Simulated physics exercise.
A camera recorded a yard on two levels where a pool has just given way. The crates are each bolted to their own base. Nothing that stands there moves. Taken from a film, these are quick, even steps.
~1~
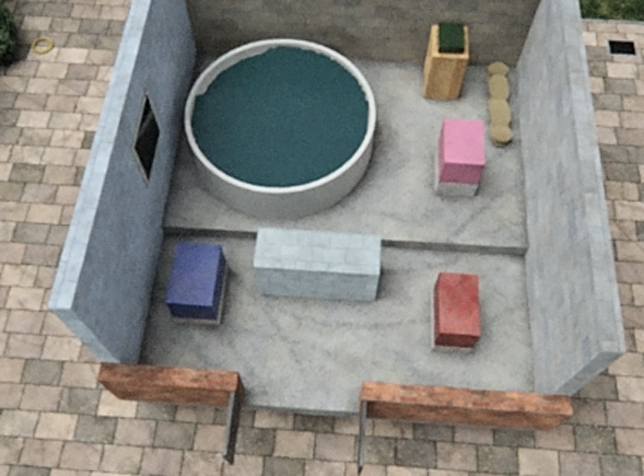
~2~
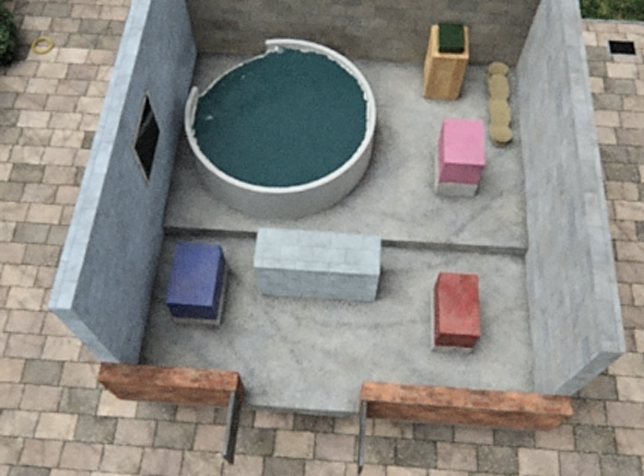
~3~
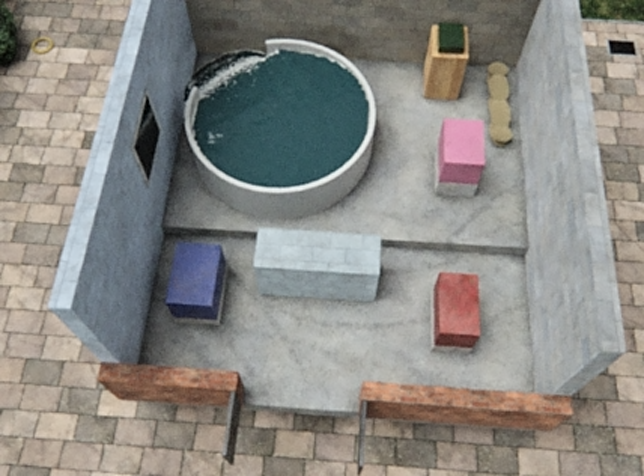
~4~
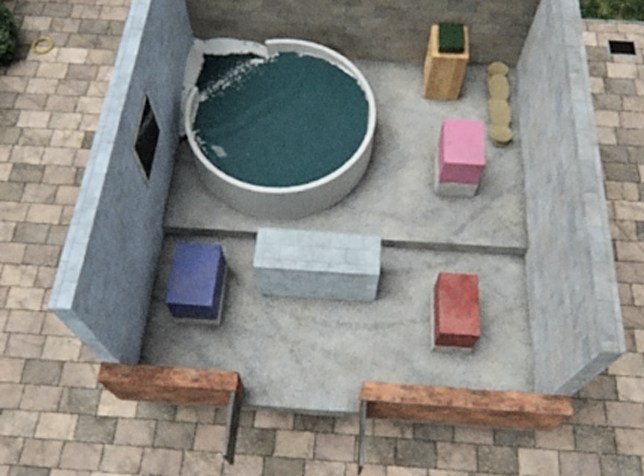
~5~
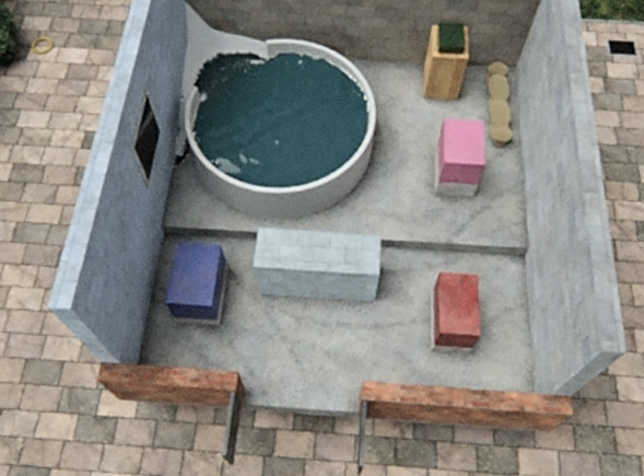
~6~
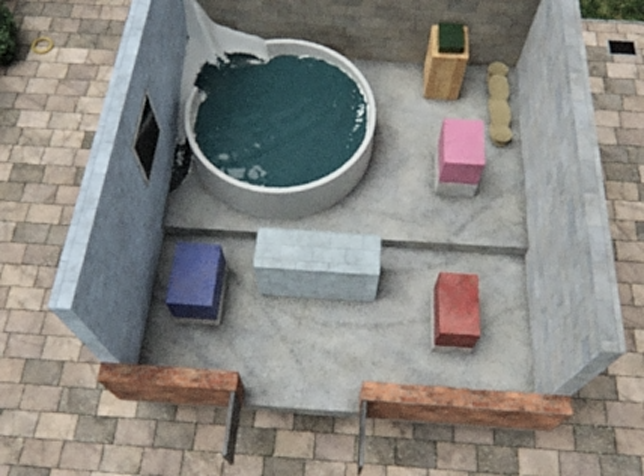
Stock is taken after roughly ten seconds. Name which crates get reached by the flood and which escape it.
The red crate escapes it; the pink crate escapes it; the blue crate gets reached.
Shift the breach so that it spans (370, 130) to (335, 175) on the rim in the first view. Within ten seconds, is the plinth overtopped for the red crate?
Outcome noted - red crate goes wet.
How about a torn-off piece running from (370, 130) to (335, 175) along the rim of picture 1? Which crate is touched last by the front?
That is the one in blue.
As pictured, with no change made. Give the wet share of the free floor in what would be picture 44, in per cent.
I reckon around 95 %.
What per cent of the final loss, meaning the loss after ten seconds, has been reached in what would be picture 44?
I'd estimate some 5 per cent.
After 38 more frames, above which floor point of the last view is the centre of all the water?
Point: (297, 159).
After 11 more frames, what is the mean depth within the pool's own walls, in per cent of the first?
My figure is about 66 in a hundred.
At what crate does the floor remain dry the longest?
I'd say the red one is last.
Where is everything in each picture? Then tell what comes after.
The pool at (281, 114) is whole and still, in the first frame.
Water pours out on the pool's far side and has run to a hidden place, in the second frame.
The front is at a hidden place, out from the gap on the pool's far side, in the third frame.
The front is at (180, 140), out from the gap on the pool's far side, in the fourth frame.
The front is at (175, 161), out from the gap on the pool's far side, in the fifth frame.
Water pours out on the pool's far side and has run to (170, 187), in the sixth frame.
A moment on, water covers 20 % of the floor; the red crate not reached, the pink crate not reached, the blue crate water round its plinth.
Next, water covers 35 % of the floor; the red crate not reached, the pink crate water round its plinth, the blue crate water round its plinth.
Then, water covers 65 % of the floor; the red crate water round its plinth, the pink crate water round its plinth, the blue crate water round its plinth.
Later, water covers 95 % of the floor; the red crate water round its plinth, the pink crate water round its plinth, the blue crate water round its plinth.
In the end, water covers 95 % of the floor; the red crate stayed above the water, the pink crate stayed above the water, the blue crate was topped.
